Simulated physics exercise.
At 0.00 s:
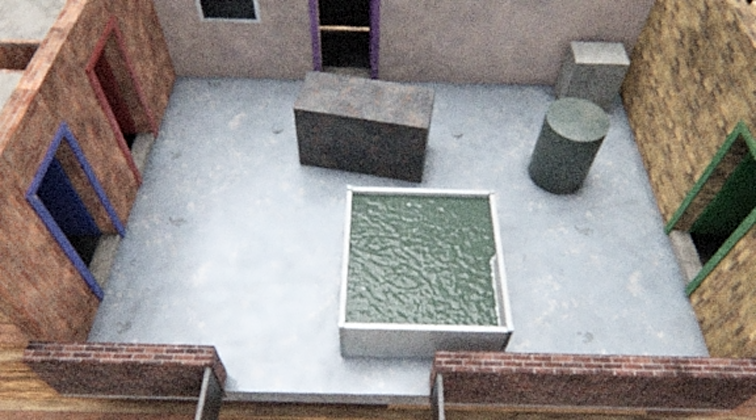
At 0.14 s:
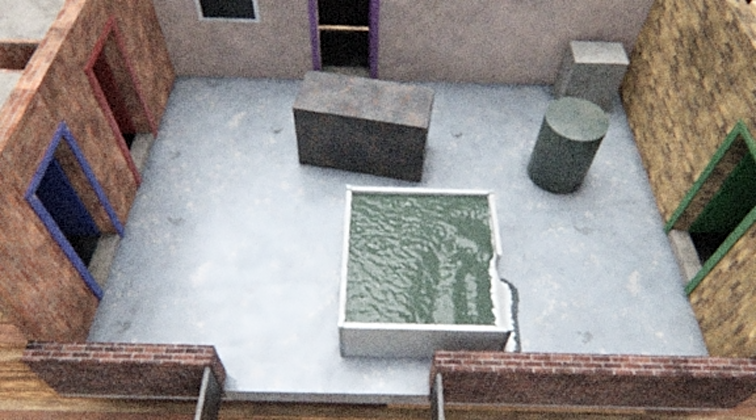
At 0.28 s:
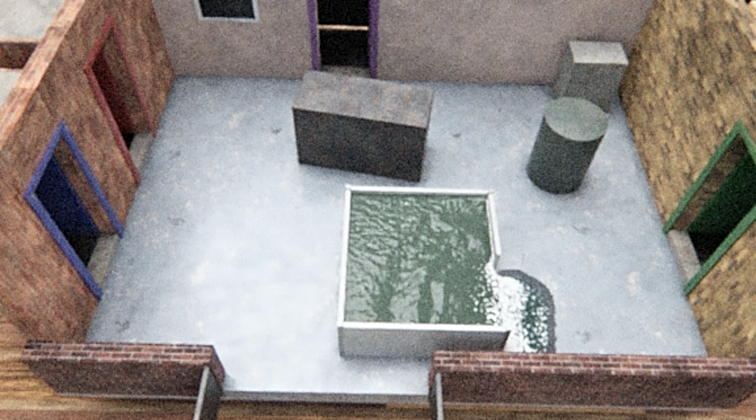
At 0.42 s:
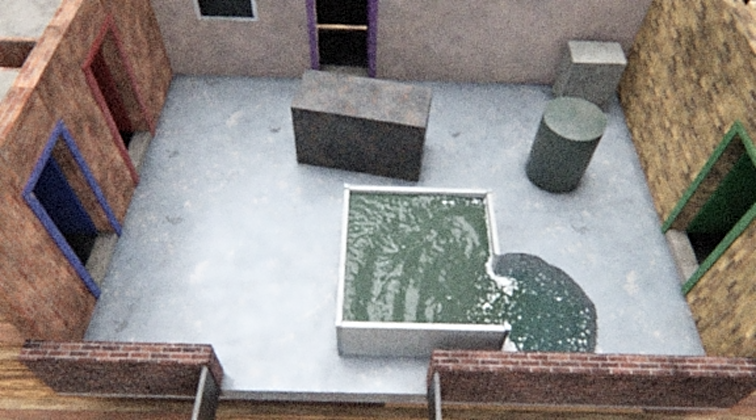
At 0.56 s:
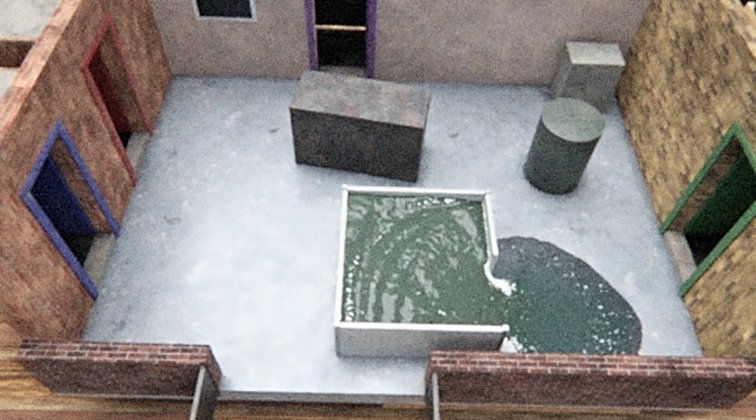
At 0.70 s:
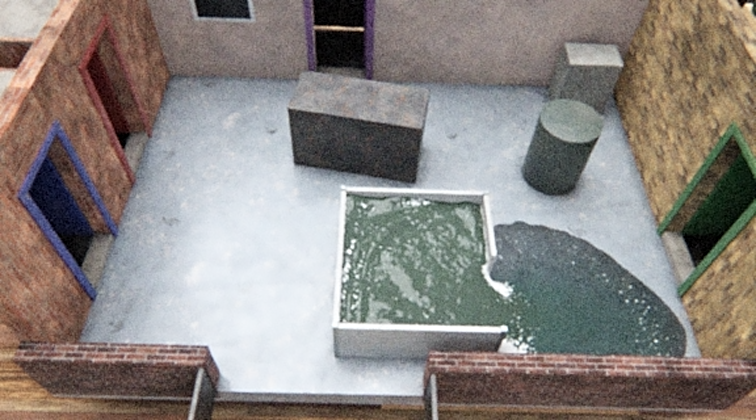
A square, white-rimmed water tank full of dark green water stands near the front of a walled back court, seen from above. Behind it are a dark grey block, a green cylinder and a pale box, with blue and red doorways left, purple behind and green right. Water breaks through the tank's right side, foaming and spreading rightward in a widening dark pool, while ripples cross the tank.
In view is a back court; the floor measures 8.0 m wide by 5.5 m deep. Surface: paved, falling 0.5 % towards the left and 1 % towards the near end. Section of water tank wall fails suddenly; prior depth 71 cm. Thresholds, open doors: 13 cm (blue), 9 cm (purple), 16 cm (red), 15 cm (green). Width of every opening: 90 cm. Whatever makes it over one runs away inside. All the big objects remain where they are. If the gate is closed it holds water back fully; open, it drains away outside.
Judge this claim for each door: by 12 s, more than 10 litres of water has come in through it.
Verdicts: The blue door, false; the purple door, false; the red door, false; the green door, true.
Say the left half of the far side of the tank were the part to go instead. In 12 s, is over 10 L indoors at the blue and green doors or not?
Result against the limit at blue: Limit broken; result at green: Limit held.
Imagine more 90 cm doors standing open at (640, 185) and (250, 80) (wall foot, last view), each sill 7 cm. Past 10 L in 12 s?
Door 1: Higher; door 2: Lower.
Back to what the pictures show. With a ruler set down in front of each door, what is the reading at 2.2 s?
Depths in cm: Blue 0, purple 0, red 0, green 26.
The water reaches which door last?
It's the blue door.
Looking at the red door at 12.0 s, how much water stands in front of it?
Roughly 8.5 centimetres.
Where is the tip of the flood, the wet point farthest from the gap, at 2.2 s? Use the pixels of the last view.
Somewhere around (625, 134).
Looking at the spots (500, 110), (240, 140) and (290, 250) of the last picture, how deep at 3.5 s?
I'd read it as roughly 4, 0 and 0 cm, in that order.
After 1.4 s water covers 20 % of the floor and is deepest (56 cm) near (709, 382); blue door not reached, purple door not reached, red door not reached, green door 22 cm at the sill, 2 L in.
After 2.2 s water covers 20 % of the floor and is deepest (47 cm) near (686, 355); blue door not reached, purple door not reached, red door not reached, green door 26 cm at the sill, 31 L in.
After 3.5 s water covers 35 % of the floor and is deepest (36 cm) near (611, 91); blue door not reached, purple door not reached, red door not reached, green door 20 cm at the sill, 67 L in.
After 7.0 s water covers 70 % of the floor and is deepest (18 cm) near (602, 126); blue door not reached, purple door 4 cm at the sill, 0 L in, red door not reached, green door 13 cm at the sill, 91 L in.
After 12.0 s water covers 95 % of the floor and is deepest (16 cm) near (71, 368); blue door 6 cm at the sill, 0 L in, purple door 6 cm at the sill, 0 L in, red door 8 cm at the sill, 0 L in, green door 8 cm at the sill, 91 L in.
